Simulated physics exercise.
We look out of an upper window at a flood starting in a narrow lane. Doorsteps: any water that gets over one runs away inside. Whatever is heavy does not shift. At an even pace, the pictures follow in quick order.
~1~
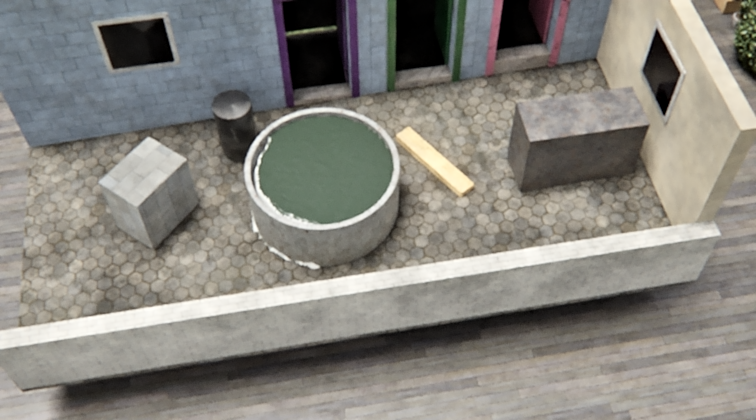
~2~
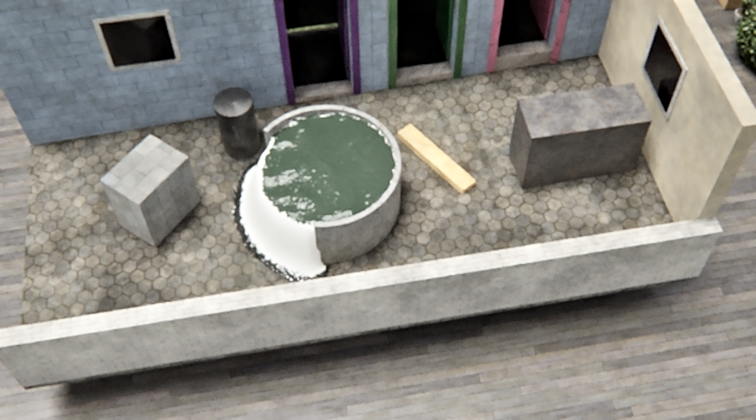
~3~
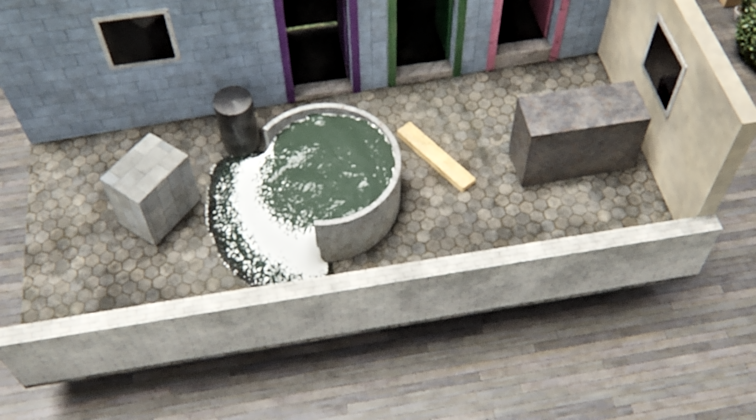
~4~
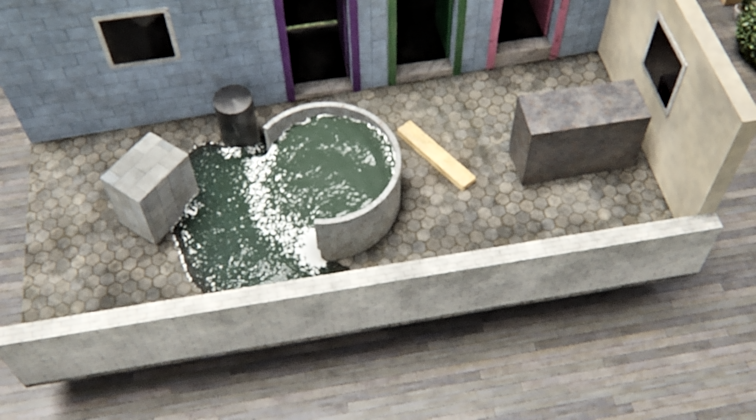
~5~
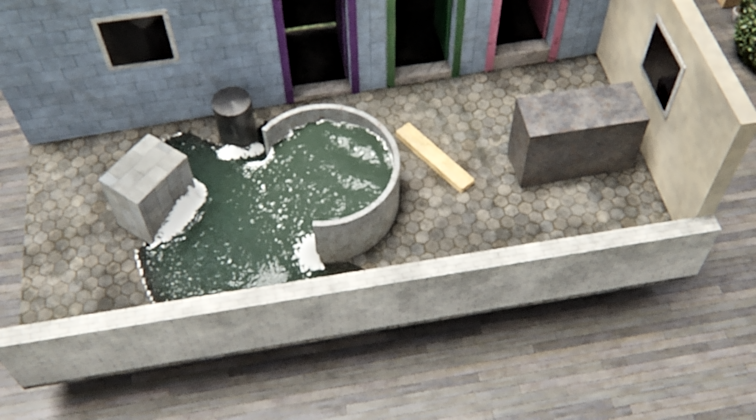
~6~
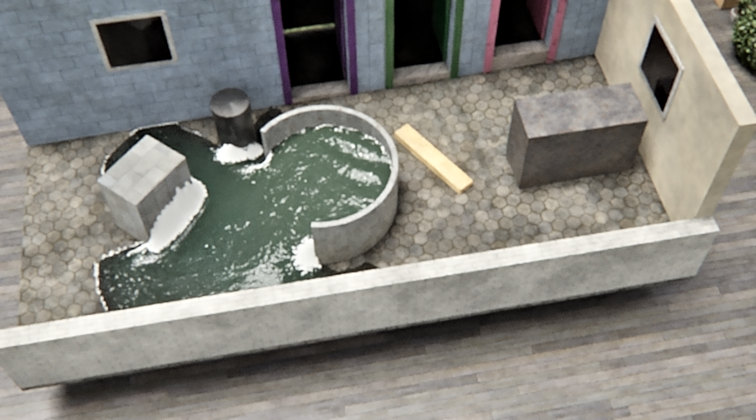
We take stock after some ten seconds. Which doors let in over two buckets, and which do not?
Here is how it goes: The pink door does not, the green door does not, the purple door does not.
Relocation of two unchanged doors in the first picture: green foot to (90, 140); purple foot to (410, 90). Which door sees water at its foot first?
It would be the green one.
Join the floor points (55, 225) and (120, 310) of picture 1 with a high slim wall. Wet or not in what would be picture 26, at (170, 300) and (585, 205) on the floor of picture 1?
The first point ends up swamped and the second ends up spared.
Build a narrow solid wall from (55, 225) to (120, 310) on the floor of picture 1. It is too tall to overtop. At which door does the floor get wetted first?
I'd say the purple one is first.
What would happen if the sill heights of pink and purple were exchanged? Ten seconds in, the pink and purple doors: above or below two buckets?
Log - pink: Stays in check; purple: Stays in check.
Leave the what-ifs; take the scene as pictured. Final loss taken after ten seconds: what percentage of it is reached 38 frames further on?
Around 85 % of the total, roughly.
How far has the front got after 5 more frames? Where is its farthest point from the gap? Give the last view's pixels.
Roughly at (44, 145).
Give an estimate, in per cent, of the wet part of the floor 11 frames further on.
Around 45 percent, give or take.
A moment on, water covers 40 % of the floor; the pink door not reached, the green door not reached, the purple door wet at the sill, nothing in.
Next, water covers 45 % of the floor; the pink door not reached, the green door not reached, the purple door wet at the sill, nothing in.
Then, water covers 50 % of the floor; the pink door not reached, the green door not reached, the purple door wet at the sill, nothing in.
Later, water covers 60 % of the floor; the pink door not reached, the green door not reached, the purple door wet at the sill, nothing in.
In the end, water covers 45 % of the floor; the pink door not reached, the green door not reached, the purple door wet at the sill, nothing in.
